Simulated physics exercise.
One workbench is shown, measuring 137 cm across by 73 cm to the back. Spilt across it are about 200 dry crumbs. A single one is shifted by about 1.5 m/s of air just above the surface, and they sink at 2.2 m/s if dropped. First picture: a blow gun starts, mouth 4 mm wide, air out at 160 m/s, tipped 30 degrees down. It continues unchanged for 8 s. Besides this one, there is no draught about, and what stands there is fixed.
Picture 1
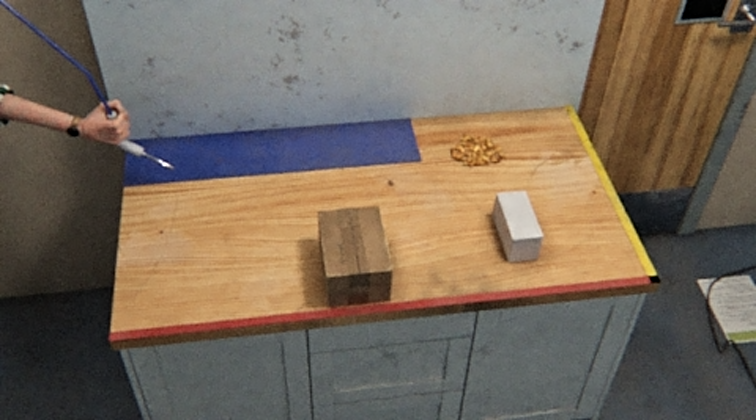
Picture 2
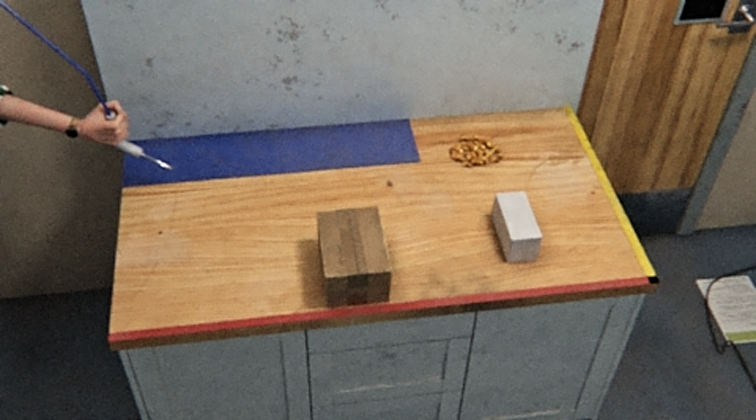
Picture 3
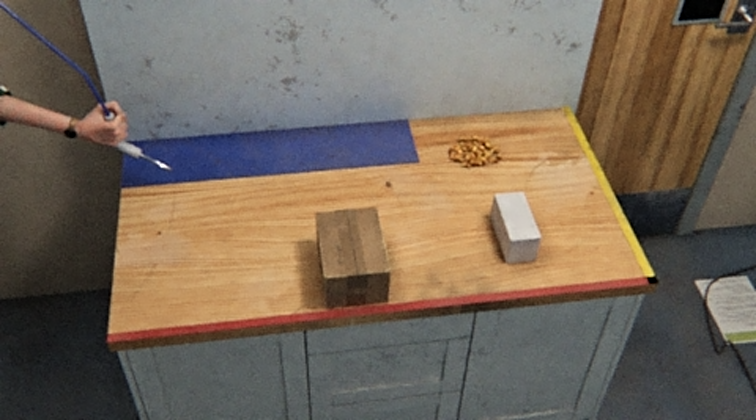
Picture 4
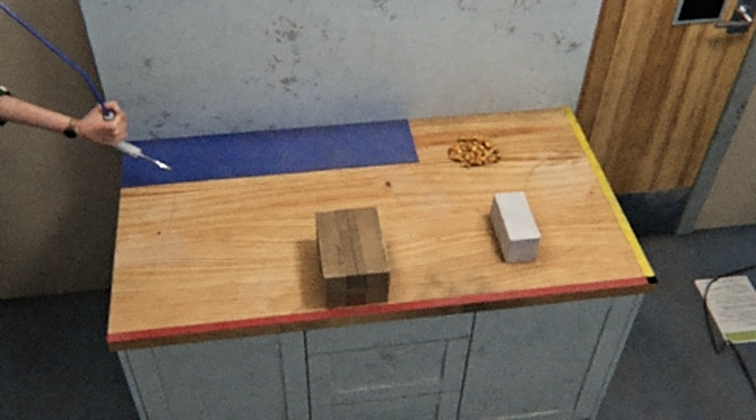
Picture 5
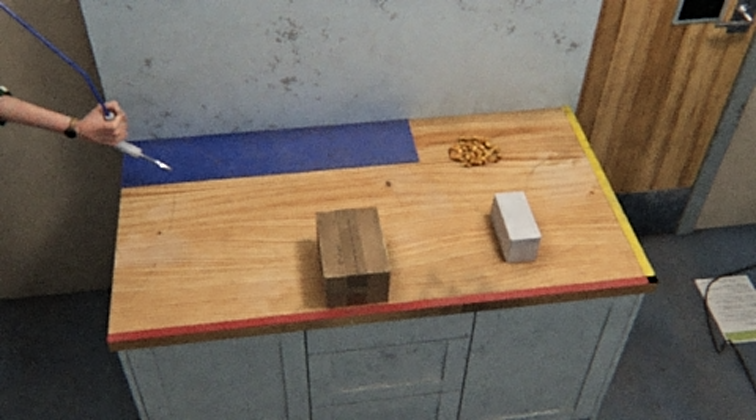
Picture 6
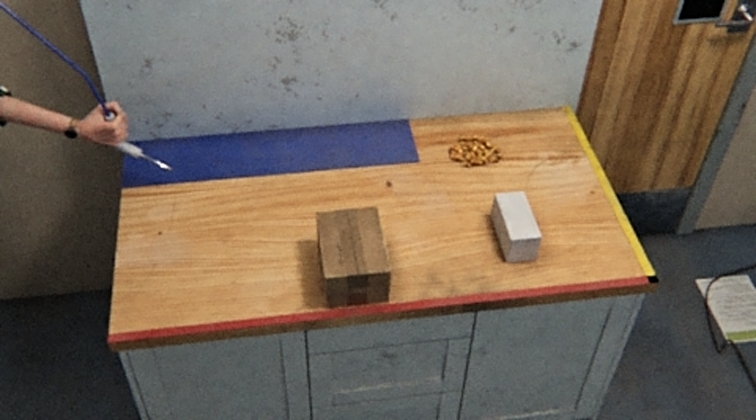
To begin with, a hand at the left holds a blow gun on a blue hose, angled down over the blue sheet on a wooden workbench. A pile of golden crumbs sits beyond the sheet, behind a brown box and a pale block. Throughout, the hand stays in place and the crumbs do not stir.
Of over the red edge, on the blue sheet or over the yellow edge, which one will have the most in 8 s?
I would say the yellow one.
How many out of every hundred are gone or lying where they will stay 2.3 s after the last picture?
My guess would be around 100 %.
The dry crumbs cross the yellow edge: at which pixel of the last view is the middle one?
Median crossing, approx. (579, 125).
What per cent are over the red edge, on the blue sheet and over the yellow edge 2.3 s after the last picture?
Roughly 0 % red, 0 % blue and 100 % yellow.
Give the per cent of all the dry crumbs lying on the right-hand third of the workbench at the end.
I'd put it at about 2 percent.
Then, 1.4 s after the last picture, 16 % are on the move or not yet settled, 0 % are over the red edge, 92 % over the yellow edge and 0 % on the blue sheet.
Then, 2.3 s after the last picture, 5 % are on the move or not yet settled, 0 % are over the red edge, 96 % over the yellow edge and 0 % on the blue sheet.
Then, 4.2 s after the last picture, 3 % are on the move or not yet settled, 0 % are over the red edge, 97 % over the yellow edge and 0 % on the blue sheet.
Then, 7.8 s after the last picture, at the end, 0 % are over the red edge, 98 % over the yellow edge and 0 % on the blue sheet.
